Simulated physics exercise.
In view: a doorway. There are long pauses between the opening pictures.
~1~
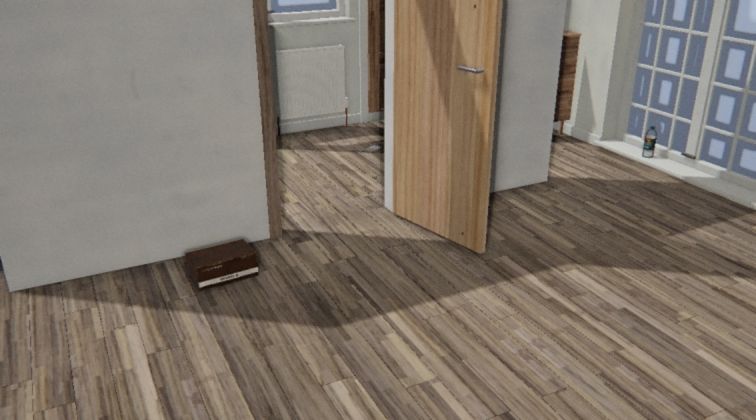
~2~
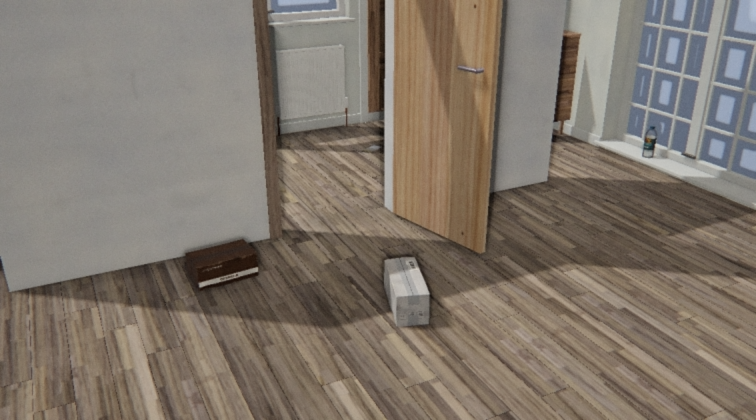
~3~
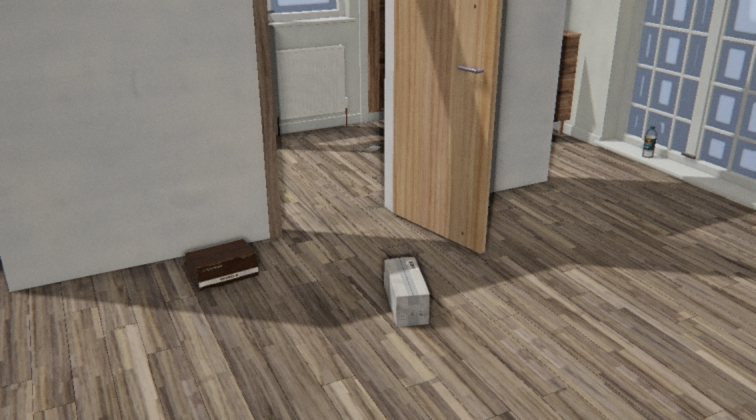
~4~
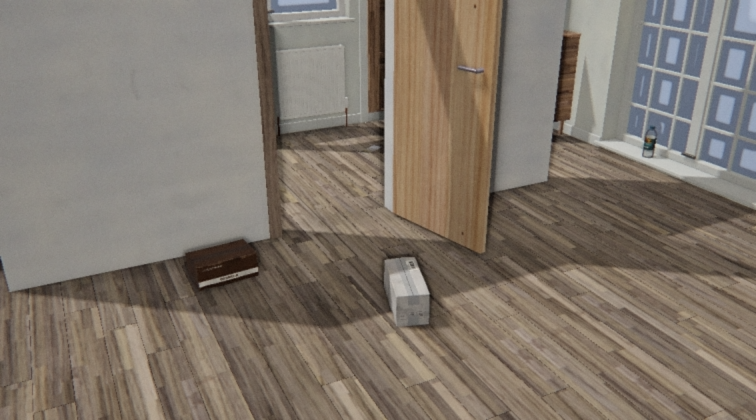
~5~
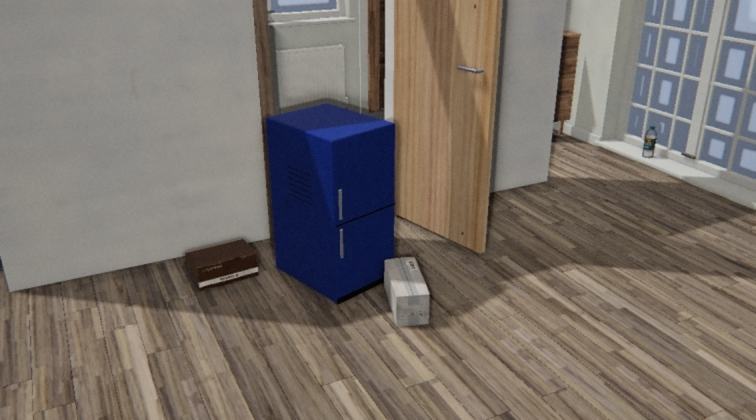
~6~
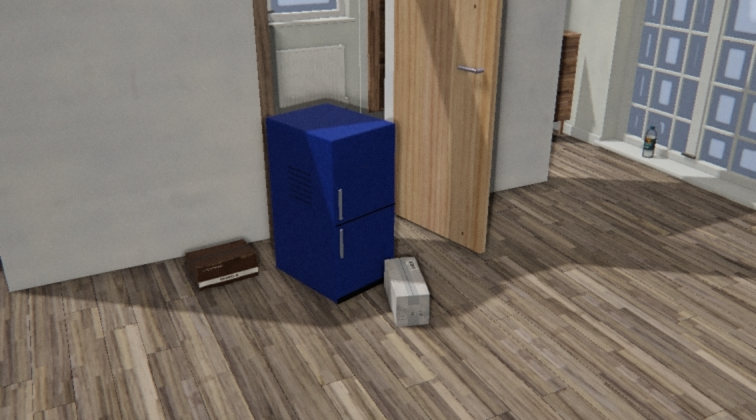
At first, a brown box lies on the wooden floor by the wall, left of a wide-open door. A white box then appears in front of the door, and later a blue appliance appears between the two boxes, blocking much of the doorway, while the door and boxes stay still.
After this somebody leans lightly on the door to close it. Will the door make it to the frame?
Here the door jams.
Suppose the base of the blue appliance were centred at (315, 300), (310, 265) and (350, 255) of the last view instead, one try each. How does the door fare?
First try: It closes; second try: It jams; third try: It is blocked.
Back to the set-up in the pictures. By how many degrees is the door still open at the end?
Some 60° open.
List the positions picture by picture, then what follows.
Door wide open and still, in the first picture.
Door wide open and still; white parcel (406, 291); brown parcel (222, 264), in the second picture.
Door wide open and still; white parcel (406, 291); brown parcel (222, 264), in the third picture.
Door wide open and still; white parcel (406, 291); brown parcel (222, 264), in the fourth picture.
Door wide open and still; white parcel (406, 291); brown parcel (222, 264), in the fifth picture.
Door wide open and still; blue appliance (332, 200); white parcel (406, 291), in the sixth picture.
Then, 0.70 s after the last picture, door 86° open.
Then, 1.00 s after the last picture, door 71° open.
At rest, door 58° open; all 3 in place. Seen from the same camera at the end, blue appliance near (331, 200).
